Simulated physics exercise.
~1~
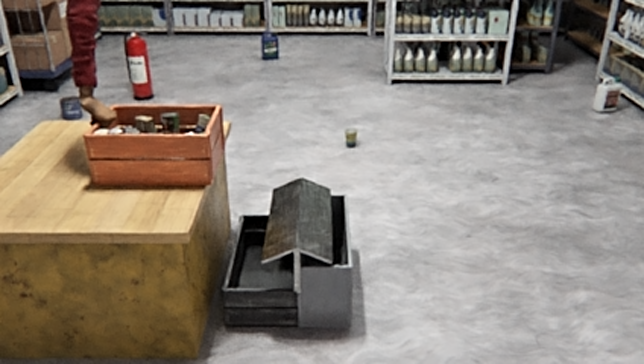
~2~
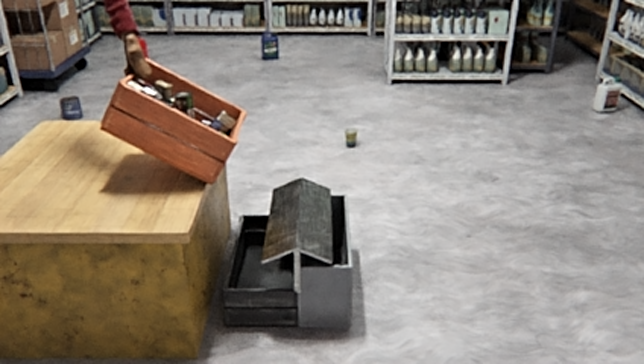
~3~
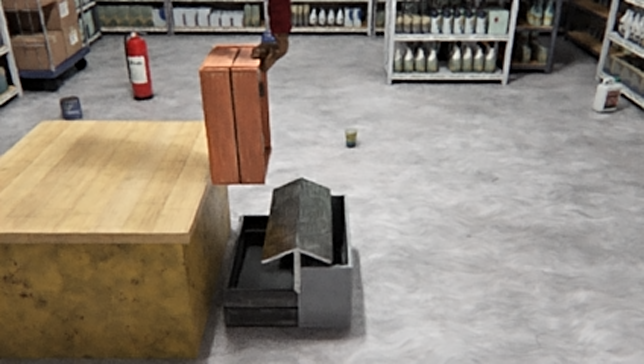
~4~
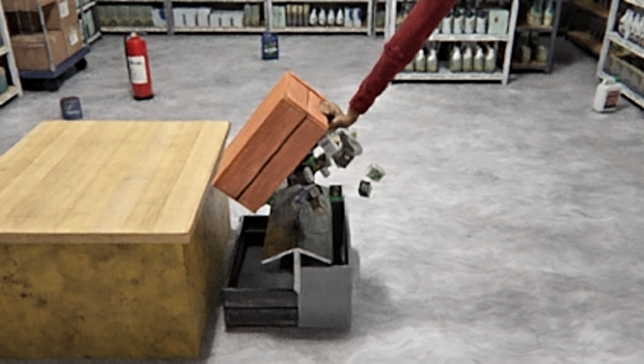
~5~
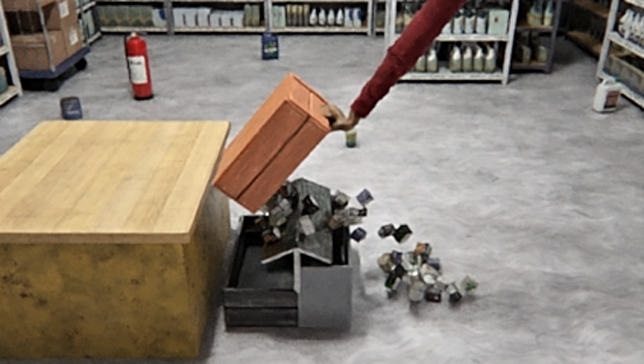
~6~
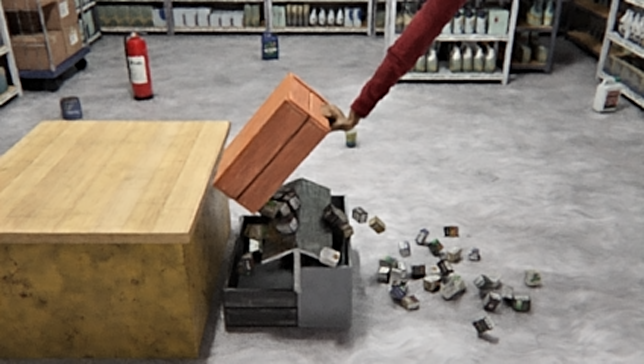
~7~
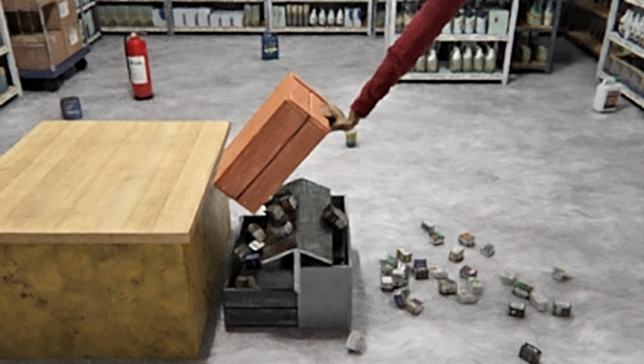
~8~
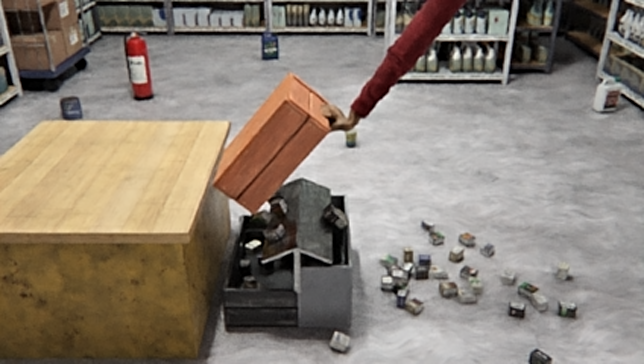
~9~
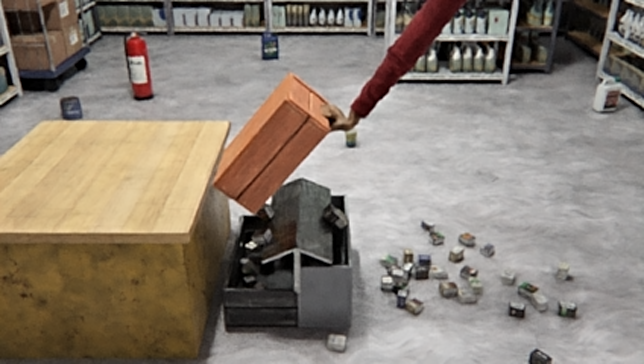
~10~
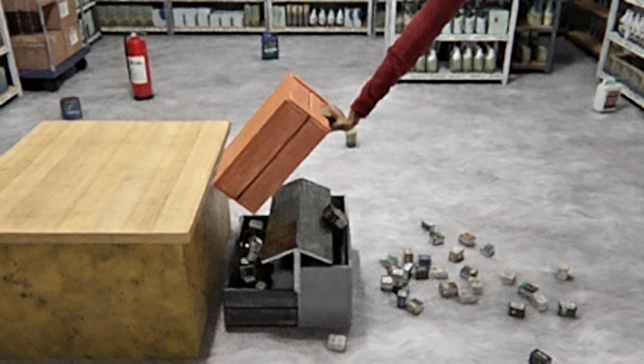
An orange crate tips off the bench, spilling cartons into the black tote and mostly beyond.
